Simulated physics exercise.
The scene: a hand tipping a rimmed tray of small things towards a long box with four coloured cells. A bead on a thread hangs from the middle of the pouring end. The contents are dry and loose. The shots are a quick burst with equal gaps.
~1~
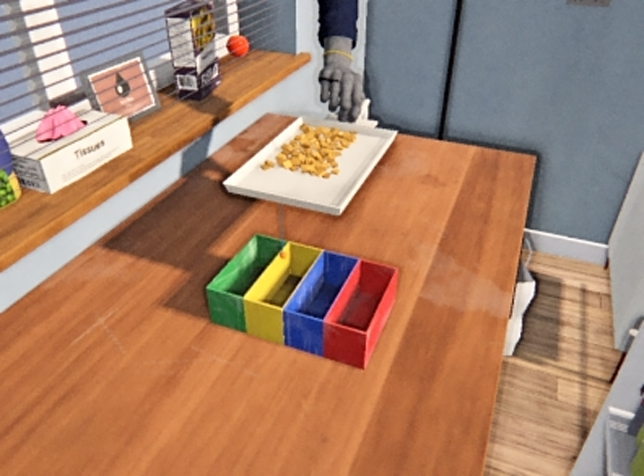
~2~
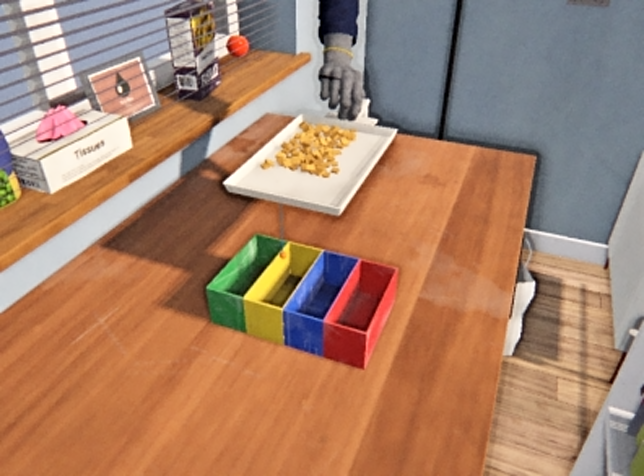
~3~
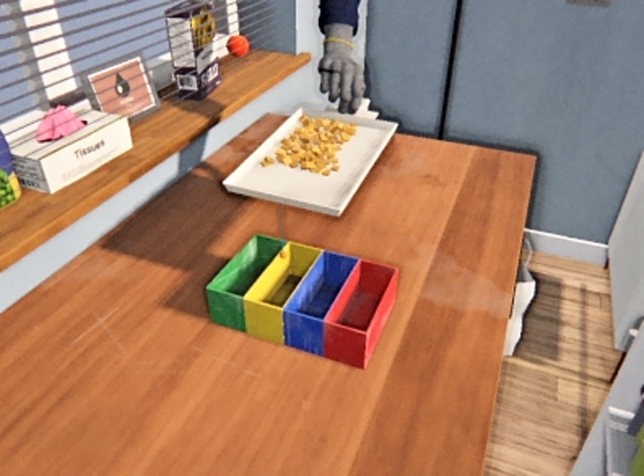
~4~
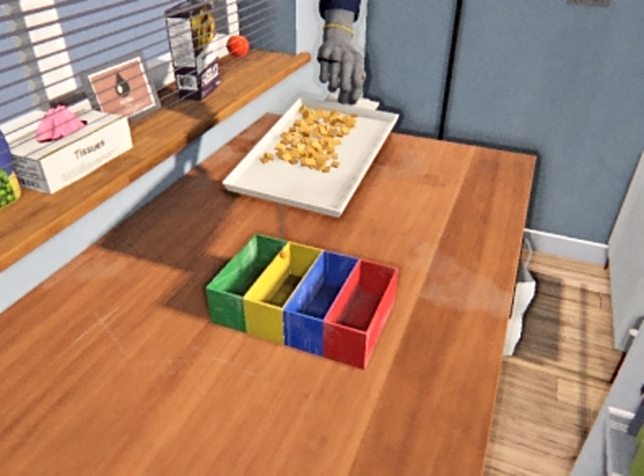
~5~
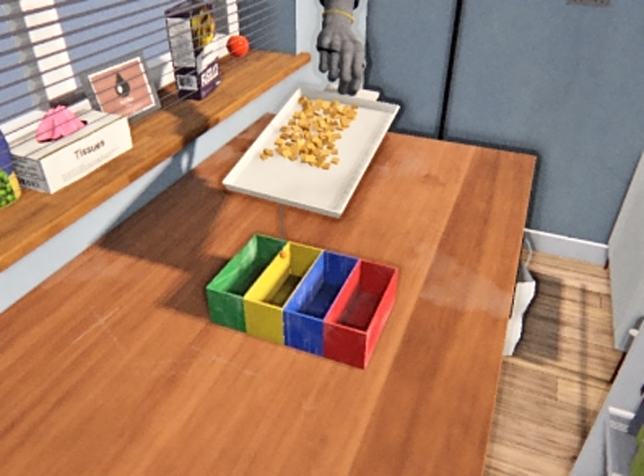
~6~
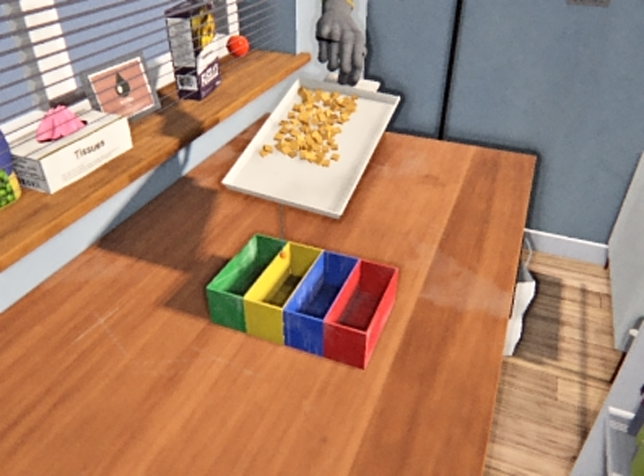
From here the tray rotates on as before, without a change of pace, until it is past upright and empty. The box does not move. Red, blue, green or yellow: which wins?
It favours the blue compartment.
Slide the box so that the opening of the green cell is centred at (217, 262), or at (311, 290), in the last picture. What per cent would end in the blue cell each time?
About 50 and 0 per cent.
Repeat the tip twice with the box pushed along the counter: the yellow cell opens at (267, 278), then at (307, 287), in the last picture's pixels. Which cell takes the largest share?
In turn: That blue cell; yellow.
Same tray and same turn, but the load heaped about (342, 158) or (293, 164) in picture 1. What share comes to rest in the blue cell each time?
Roughly 60 per cent, and 50 per cent.
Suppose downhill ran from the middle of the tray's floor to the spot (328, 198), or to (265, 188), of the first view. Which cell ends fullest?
First the cell in blue, then the green cell.
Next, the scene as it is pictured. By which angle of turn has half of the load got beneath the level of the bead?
Roughly 80°.
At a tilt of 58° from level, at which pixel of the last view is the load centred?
Near (302, 190).
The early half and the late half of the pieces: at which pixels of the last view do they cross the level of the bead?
Early half (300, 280), late half (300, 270).
Soon after the last picture, tray tipped steeply; nearly all on the tray; a small part falling or outside the box.
A little later, tray tipped right over; about a third on the tray; about a third in the blue cell; about a quarter in the yellow cell; a small part in the red cell; a stray few in the green cell; a small part falling or outside the box.
Later still, tray tipped past a quarter turn; about half in the blue cell; about a third in the yellow cell; a small part in the green cell; a small part in the red cell; a small part falling or outside the box.
At rest, tray tipped past a quarter turn; about half in the blue cell; about a third in the yellow cell; a small part in the green cell; a small part in the red cell; a small part outside the box.
